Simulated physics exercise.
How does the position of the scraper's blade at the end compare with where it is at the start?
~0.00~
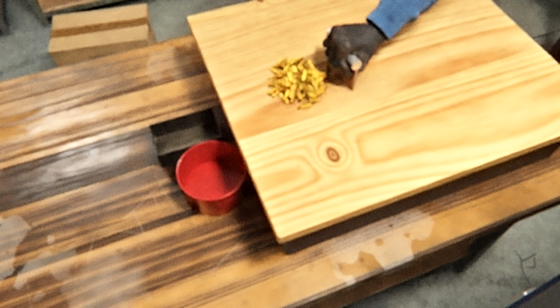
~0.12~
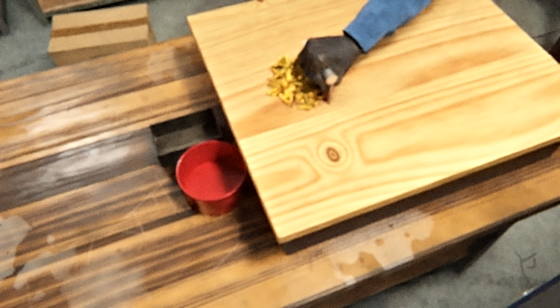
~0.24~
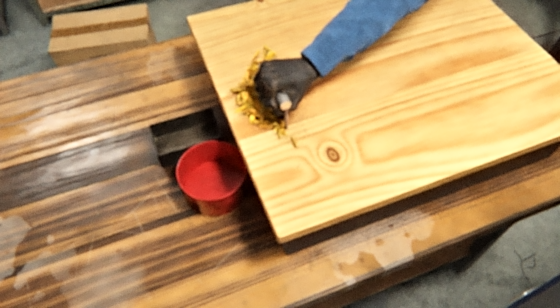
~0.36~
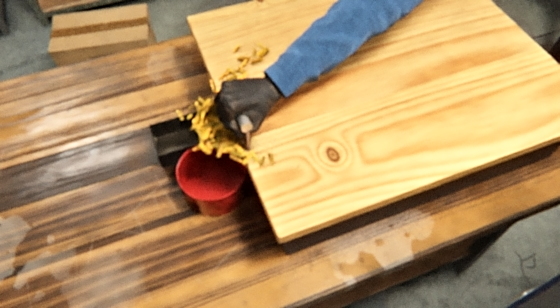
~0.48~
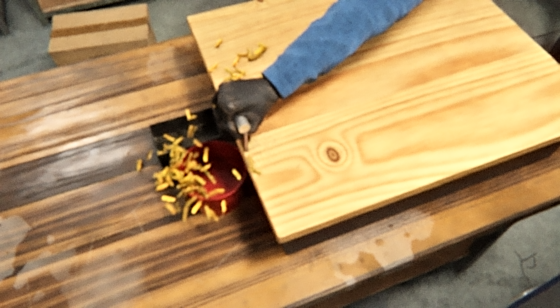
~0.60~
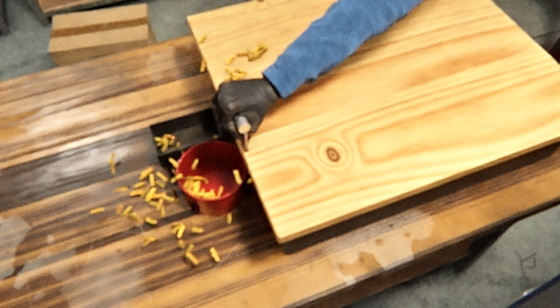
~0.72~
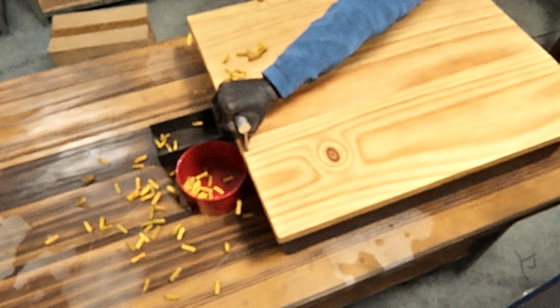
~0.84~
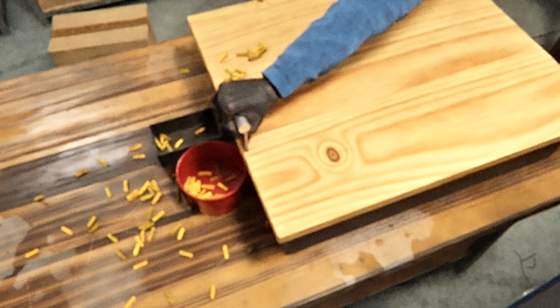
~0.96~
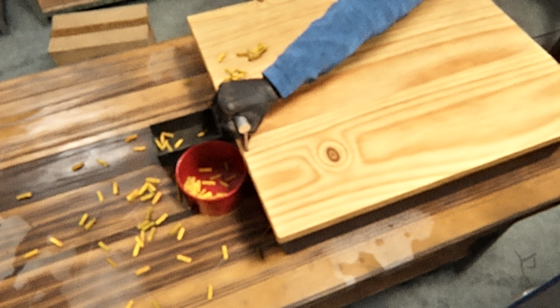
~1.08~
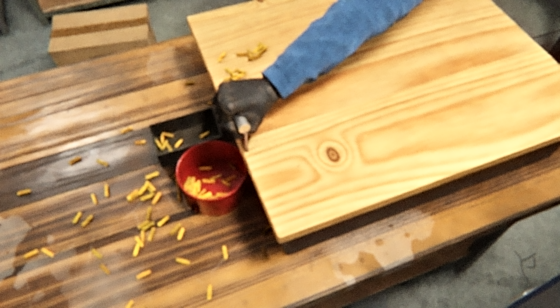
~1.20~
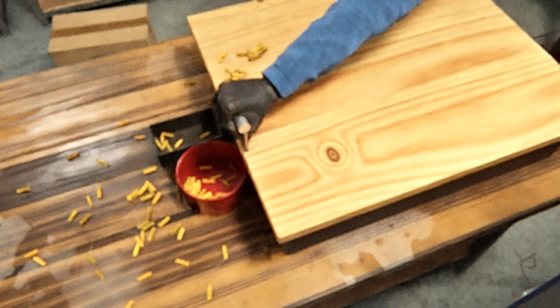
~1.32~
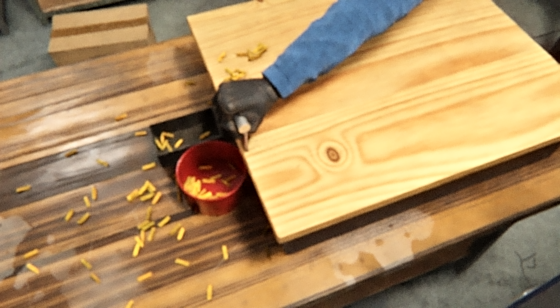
At the start the blade is on the upper part of the pale board, to the right of the pasta heap. By the end it is farther left and lower, at the board's left edge beside the red pot.
